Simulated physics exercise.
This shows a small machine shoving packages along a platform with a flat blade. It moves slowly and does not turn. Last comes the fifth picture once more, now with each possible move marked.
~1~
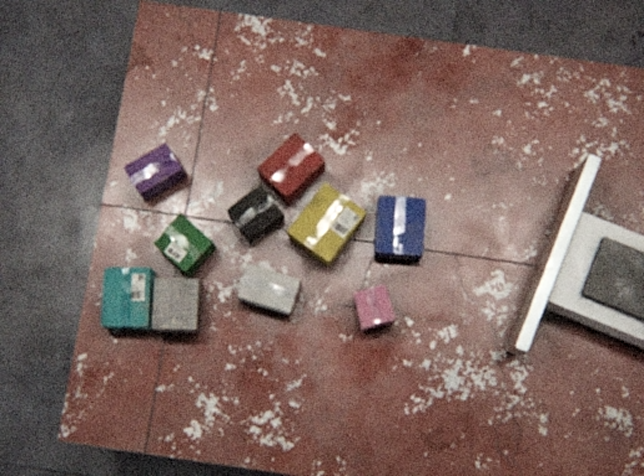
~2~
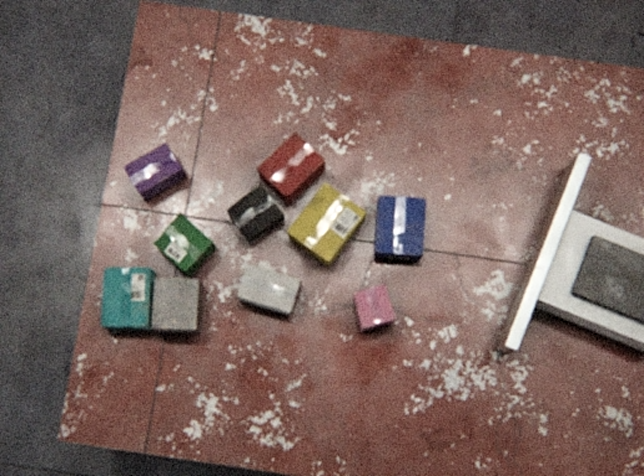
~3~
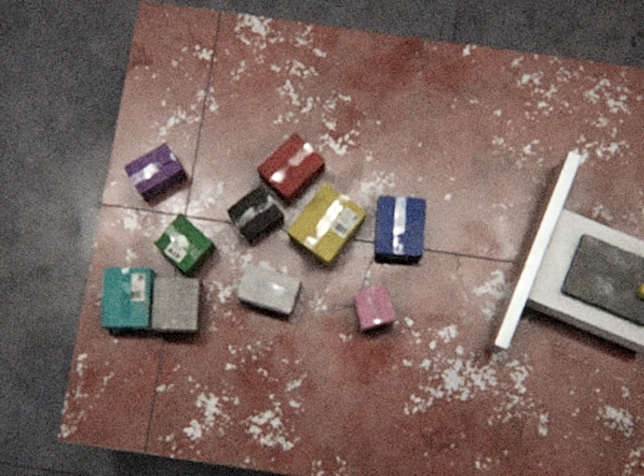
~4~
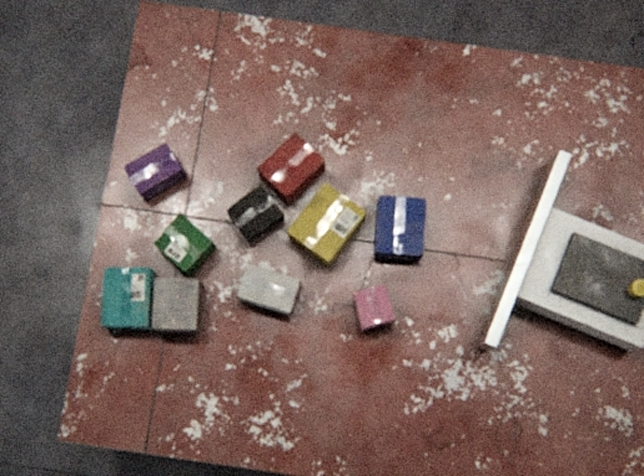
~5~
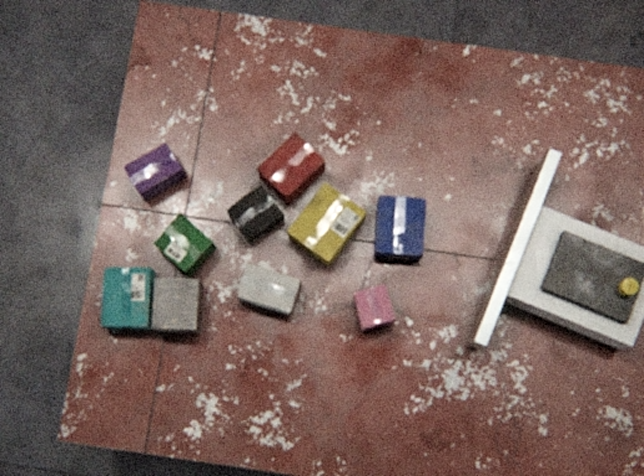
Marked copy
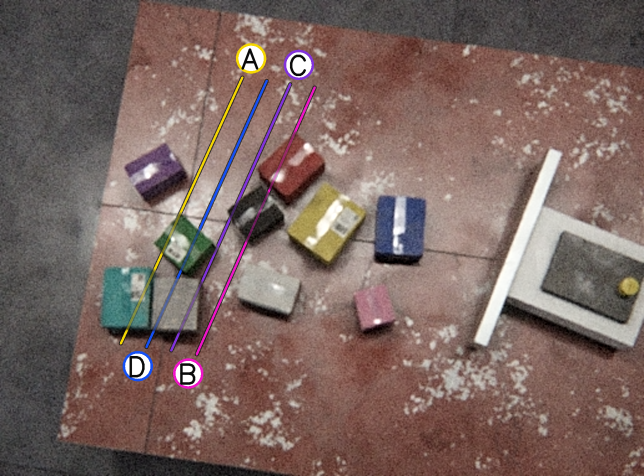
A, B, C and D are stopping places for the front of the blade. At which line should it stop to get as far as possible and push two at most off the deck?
No farther than C.
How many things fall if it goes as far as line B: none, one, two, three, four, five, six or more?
By then, none.
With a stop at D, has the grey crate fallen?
By then, no.
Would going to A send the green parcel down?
Yes.
On the marked copy, A at (183, 207); B at (257, 217); C at (232, 214); D at (208, 210).
Taking C. A third of the way, robot (484, 259); pink box (358, 299); blue parcel (387, 220).
Two thirds of the way, robot (380, 245); turquoise parcel (120, 300); purple parcel (150, 171).
When it is over, robot (300, 233); purple parcel over the edge; green parcel (103, 228); one fallen.
As for the rest, A drops four; B is within the limit but short; D drops three.
